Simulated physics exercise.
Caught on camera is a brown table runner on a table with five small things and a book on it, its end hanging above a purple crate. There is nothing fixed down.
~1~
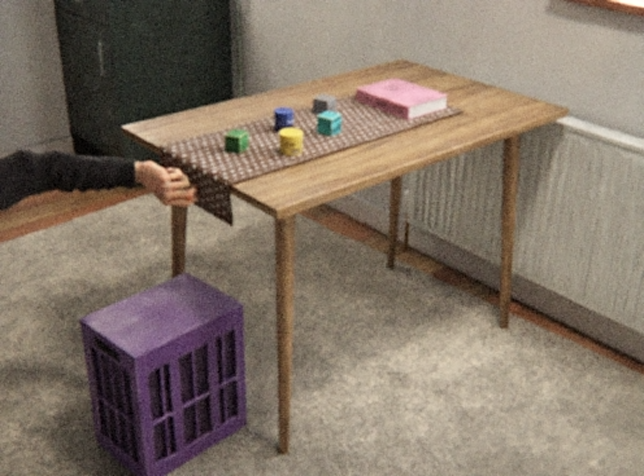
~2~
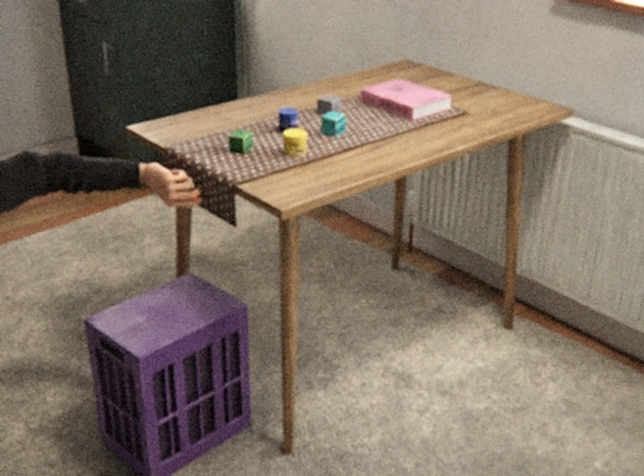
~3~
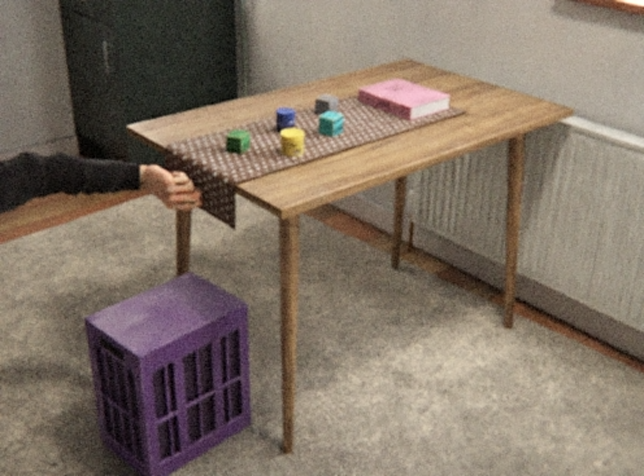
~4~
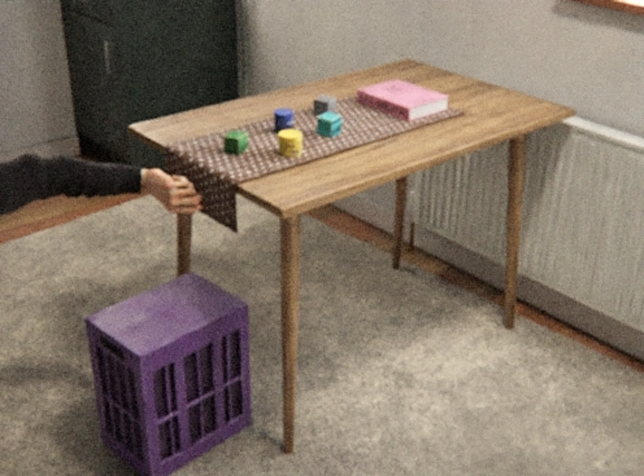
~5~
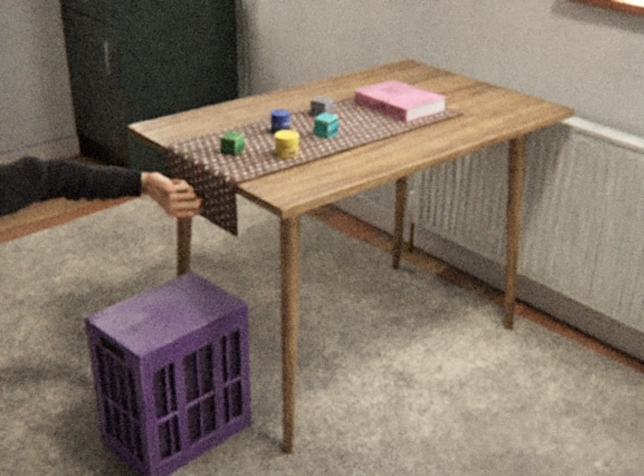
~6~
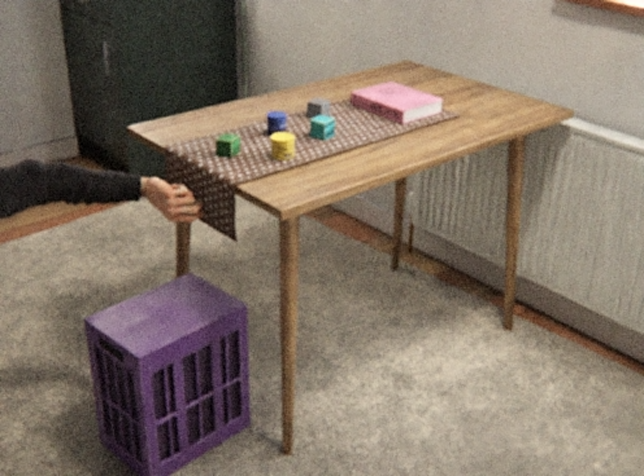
In a grey-carpeted room, a hand at the left grips the end of a brown runner hanging over a wooden table's edge, above a purple crate. The hand draws the cloth slightly downward, and the small coloured cubes and pots and the pink book shift a little left with it.
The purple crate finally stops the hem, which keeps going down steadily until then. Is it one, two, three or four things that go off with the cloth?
Two go off with it.
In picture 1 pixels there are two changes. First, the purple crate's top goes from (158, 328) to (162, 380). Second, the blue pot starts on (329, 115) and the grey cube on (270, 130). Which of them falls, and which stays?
In the end the blue pot rides it out; meanwhile the grey cube gets dislodged.
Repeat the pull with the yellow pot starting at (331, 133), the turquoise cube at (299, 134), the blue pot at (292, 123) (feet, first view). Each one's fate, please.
Yellow pot: Stays. Turquoise cube: Stays. Blue pot: Stays.
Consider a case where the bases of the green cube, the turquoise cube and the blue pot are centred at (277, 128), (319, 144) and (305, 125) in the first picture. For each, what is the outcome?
The green cube stays put; the turquoise cube stays put; the blue pot stays put.
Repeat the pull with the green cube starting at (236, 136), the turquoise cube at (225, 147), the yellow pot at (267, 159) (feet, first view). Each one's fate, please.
First the green cube, which is lost, then the turquoise cube, which is lost, and finally the yellow pot, which is lost.
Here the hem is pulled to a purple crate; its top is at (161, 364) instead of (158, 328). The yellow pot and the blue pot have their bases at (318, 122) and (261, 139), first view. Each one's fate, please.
Observed: Yellow pot remains seated; blue pot departs.
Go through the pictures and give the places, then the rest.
The first picture shows hem (233, 226); green cube (236, 133); yellow pot (291, 132); blue pot (284, 110); turquoise cube (330, 115); grey cube (325, 97); top of the crate (158, 328).
The second picture shows hem (237, 227); green cube (241, 134).
The third picture shows hem (235, 231); yellow pot (292, 133).
The fourth picture shows hem (238, 233); blue pot (284, 112); top of the crate (163, 327).
The fifth picture shows hem (237, 238); turquoise cube (326, 117).
The sixth picture shows hem (237, 242); green cube (228, 137); yellow pot (283, 137); blue pot (276, 114); turquoise cube (323, 119); grey cube (319, 101).
Early on, hem near (201, 275); green cube gone.
Midway, hem on the crate; green cube and yellow pot gone.
Finally, hem on the crate; green cube and yellow pot gone. The table loses two.
